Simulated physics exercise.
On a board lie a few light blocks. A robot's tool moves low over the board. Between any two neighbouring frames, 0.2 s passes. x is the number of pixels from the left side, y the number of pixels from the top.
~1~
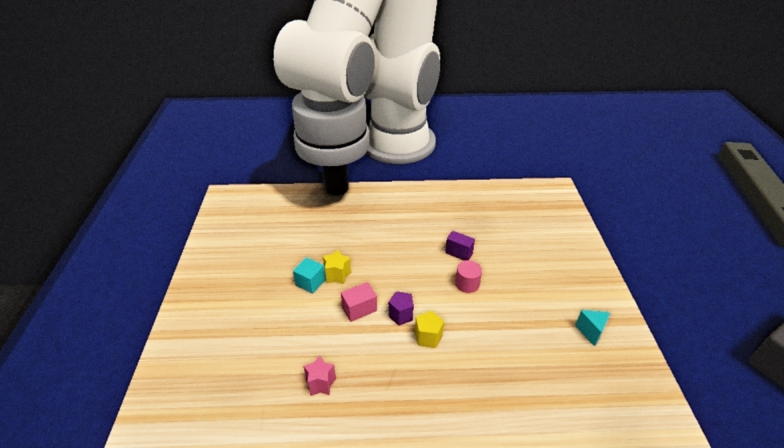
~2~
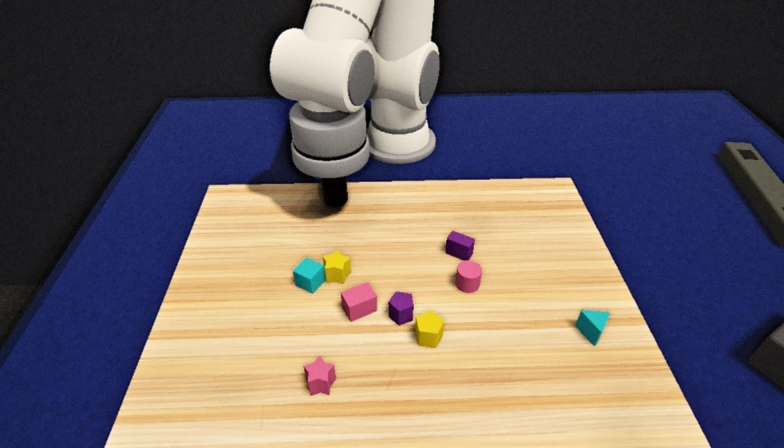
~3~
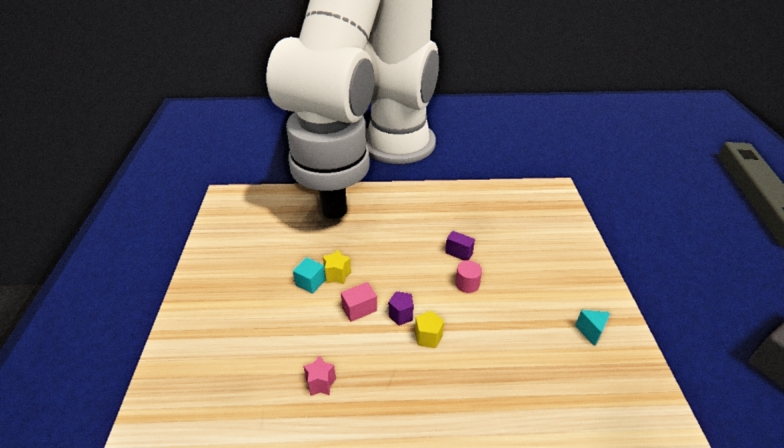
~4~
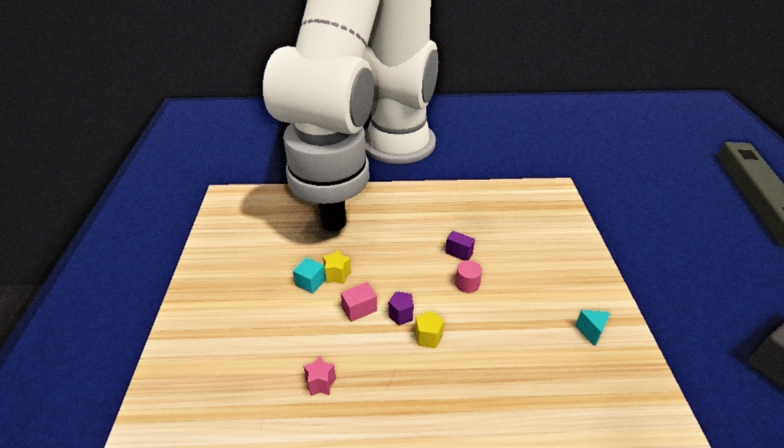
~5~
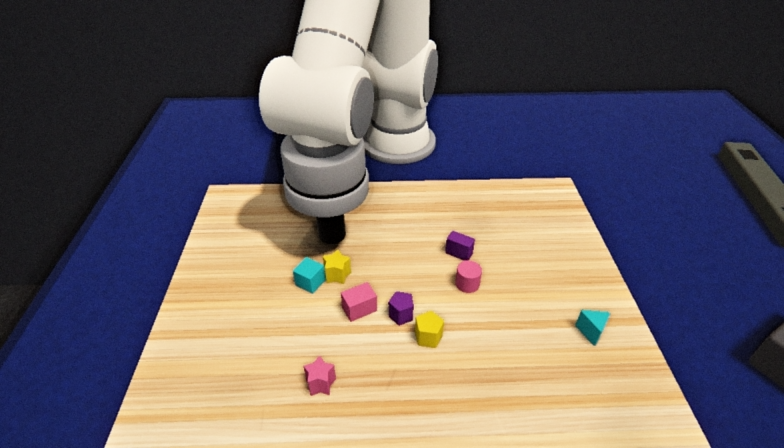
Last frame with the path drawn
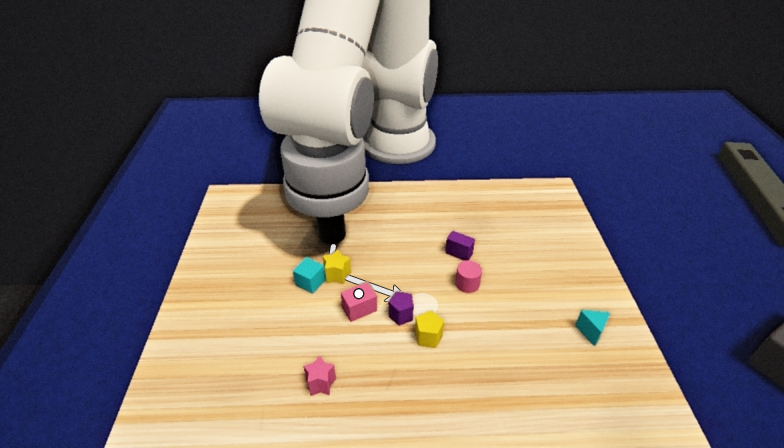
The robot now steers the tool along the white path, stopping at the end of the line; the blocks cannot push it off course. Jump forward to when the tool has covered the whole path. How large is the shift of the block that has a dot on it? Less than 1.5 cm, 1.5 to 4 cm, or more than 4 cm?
Displaced 1.5 to 4 cm.
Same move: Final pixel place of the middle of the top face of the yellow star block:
Top centre: (368, 291).
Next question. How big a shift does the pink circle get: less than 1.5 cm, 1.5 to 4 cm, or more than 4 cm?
Under 1.5 cm.
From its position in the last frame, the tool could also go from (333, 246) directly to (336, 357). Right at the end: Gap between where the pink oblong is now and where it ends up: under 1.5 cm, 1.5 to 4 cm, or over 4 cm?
Between 1.5 and 4 cm.
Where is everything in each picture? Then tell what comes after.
Lower end of the tool at (337, 188), tops of blocks, yellow star block at (336, 260), pink oblong at (359, 294), purple five-sided block at (402, 300), yellow five-sided block at (430, 322), pink circle at (470, 269), in the first picture.
Tool at (336, 200), blocks as before, in the second picture.
Tool at (335, 211), blocks as before, in the third picture.
Tool at (333, 223), blocks as before, in the fourth picture.
Tool at (332, 235), yellow star block at (336, 260), pink oblong at (359, 294), purple five-sided block at (402, 300), yellow five-sided block at (430, 322), pink circle at (470, 269), in the fifth picture.
The drawn path runs from (333, 246) via (342, 274) and (381, 290), ending at (423, 305); the dot is on the pink oblong.
The first path, step by step. One third of the way, tool at (341, 264); yellow star block at (347, 277), turned 10° clockwise.
Two thirds of the way, tool at (380, 279); yellow star block at (365, 291), turned 65° clockwise; pink oblong at (368, 310), turned 20° clockwise.
At the end, tool at (423, 294); yellow star block at (368, 291), turned 75° clockwise; pink oblong at (368, 311), turned 25° clockwise; purple five-sided block at (414, 309), turned 80° clockwise; yellow five-sided block at (430, 325); pink circle not moved.
